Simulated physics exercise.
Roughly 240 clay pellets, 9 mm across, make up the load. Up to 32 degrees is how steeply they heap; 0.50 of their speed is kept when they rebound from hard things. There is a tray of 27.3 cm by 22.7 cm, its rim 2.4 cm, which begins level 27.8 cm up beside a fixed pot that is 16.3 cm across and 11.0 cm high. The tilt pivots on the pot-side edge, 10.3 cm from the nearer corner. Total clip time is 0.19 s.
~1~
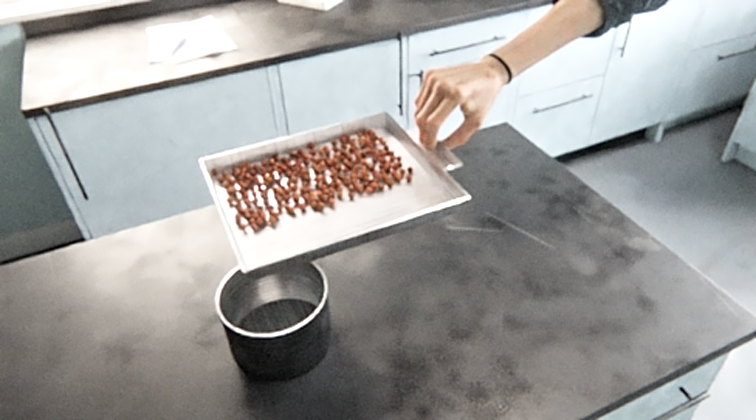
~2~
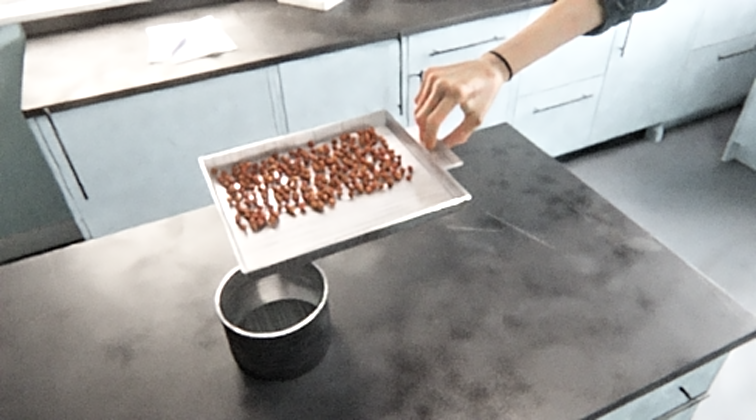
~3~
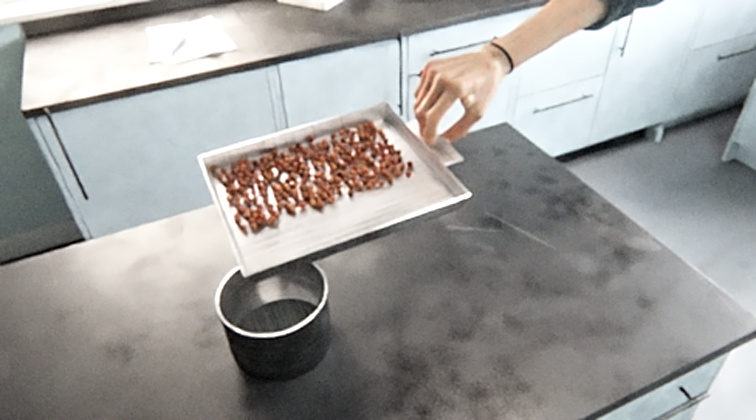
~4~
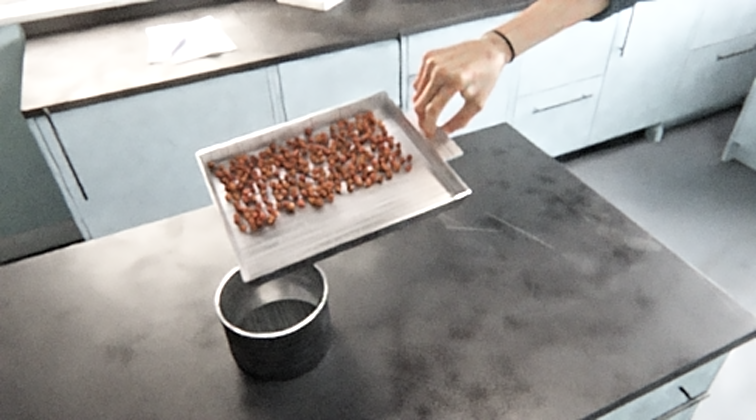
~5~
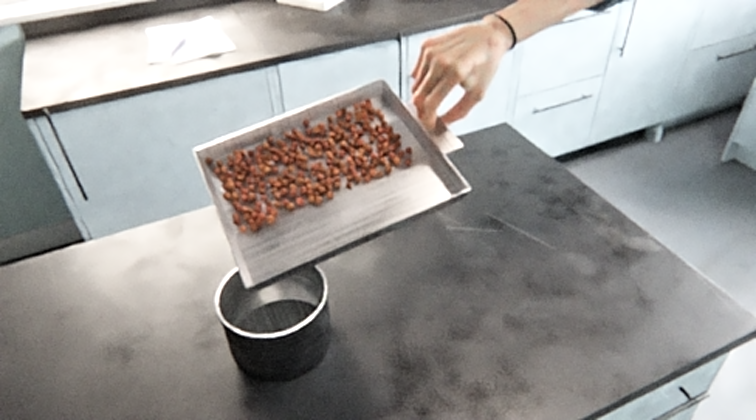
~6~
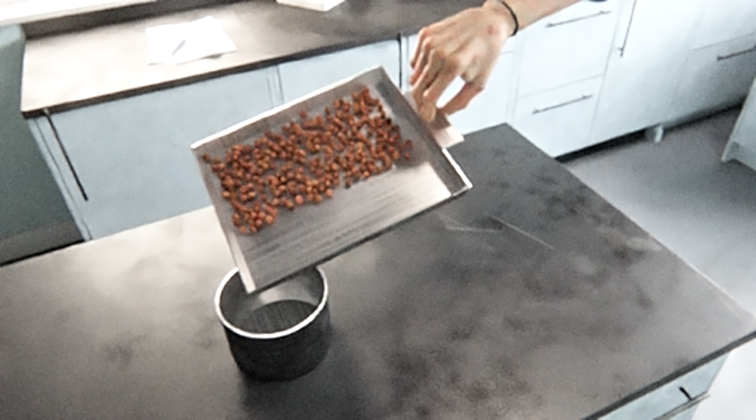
A hand lifts the far side of a tray of reddish-brown pellets, tilting it above a pot.
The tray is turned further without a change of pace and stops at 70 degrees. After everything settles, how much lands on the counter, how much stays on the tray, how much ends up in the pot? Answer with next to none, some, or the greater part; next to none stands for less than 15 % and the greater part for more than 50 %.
Counter: The greater part; tray: Some; pot: Next to none.
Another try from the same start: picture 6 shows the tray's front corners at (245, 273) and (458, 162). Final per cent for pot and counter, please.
Pot 0; counter 35.
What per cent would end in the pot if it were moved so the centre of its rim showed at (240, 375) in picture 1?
Roughly 60 percent would end up there.
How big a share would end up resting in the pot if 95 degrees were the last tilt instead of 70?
I'd say close to 0 percent.
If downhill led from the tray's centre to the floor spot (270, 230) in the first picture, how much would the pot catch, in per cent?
Near 0 percent, give or take.
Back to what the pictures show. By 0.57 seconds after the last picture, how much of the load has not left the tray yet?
Roughly 40 percent of the load, I'd say.
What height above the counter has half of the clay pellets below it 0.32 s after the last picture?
The halfway line is at about 28 cm.
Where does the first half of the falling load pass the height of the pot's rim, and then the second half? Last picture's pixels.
Roughly (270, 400) to start, and after that (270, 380).
Then, 0.19 s after the last picture, tilt 45 degrees; the tray holds 100 %, the pot 0 %.
Then, 0.32 s after the last picture, tilt 64 degrees; the tray holds 100 %, the pot 0 %.
Then, 0.57 s after the last picture, tilt 70 degrees; the tray holds 40 %, the pot 0 %.
In the end, counter 75 %, tray 30 %, pot 0 %.
